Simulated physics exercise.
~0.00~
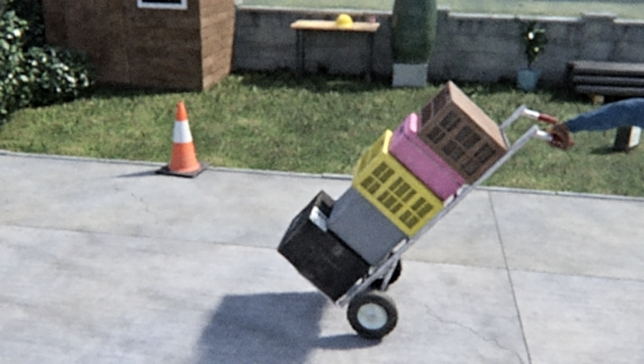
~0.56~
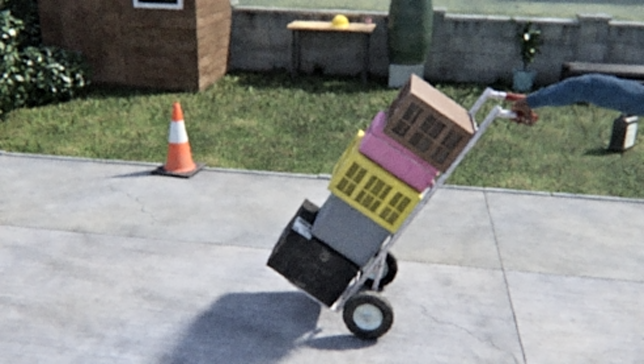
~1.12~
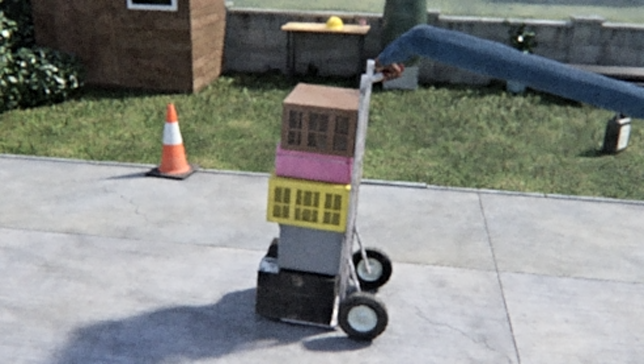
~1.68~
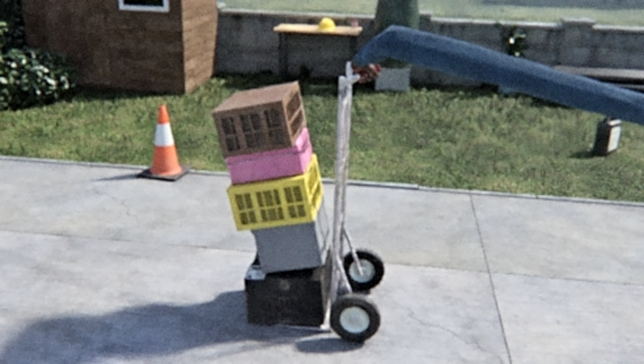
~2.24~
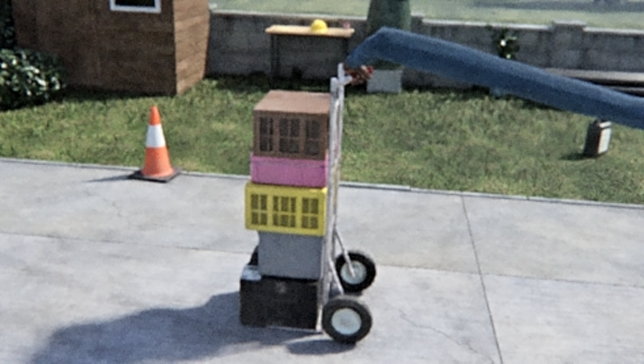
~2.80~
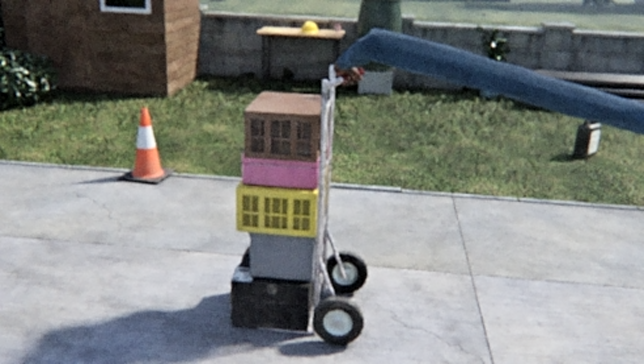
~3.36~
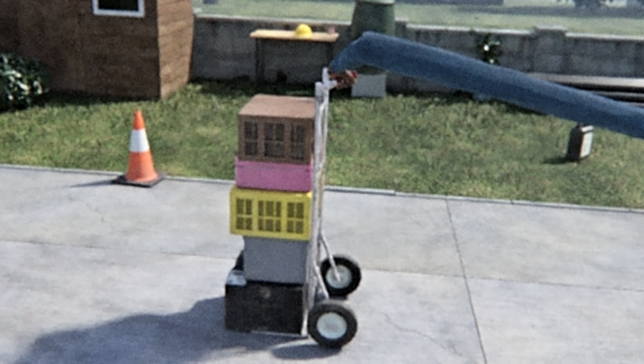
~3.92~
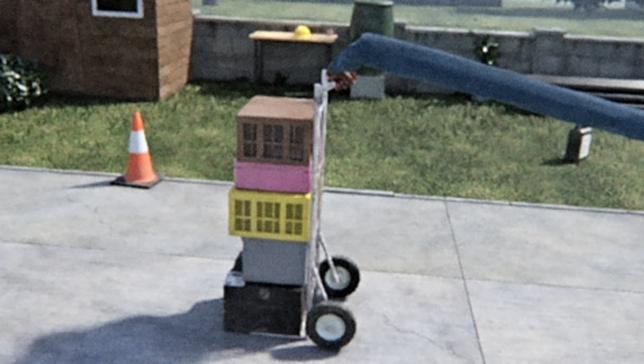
Sack truck stacked with five boxes and crates swinging upright by hand, the load tipping left, then settling back still stacked.
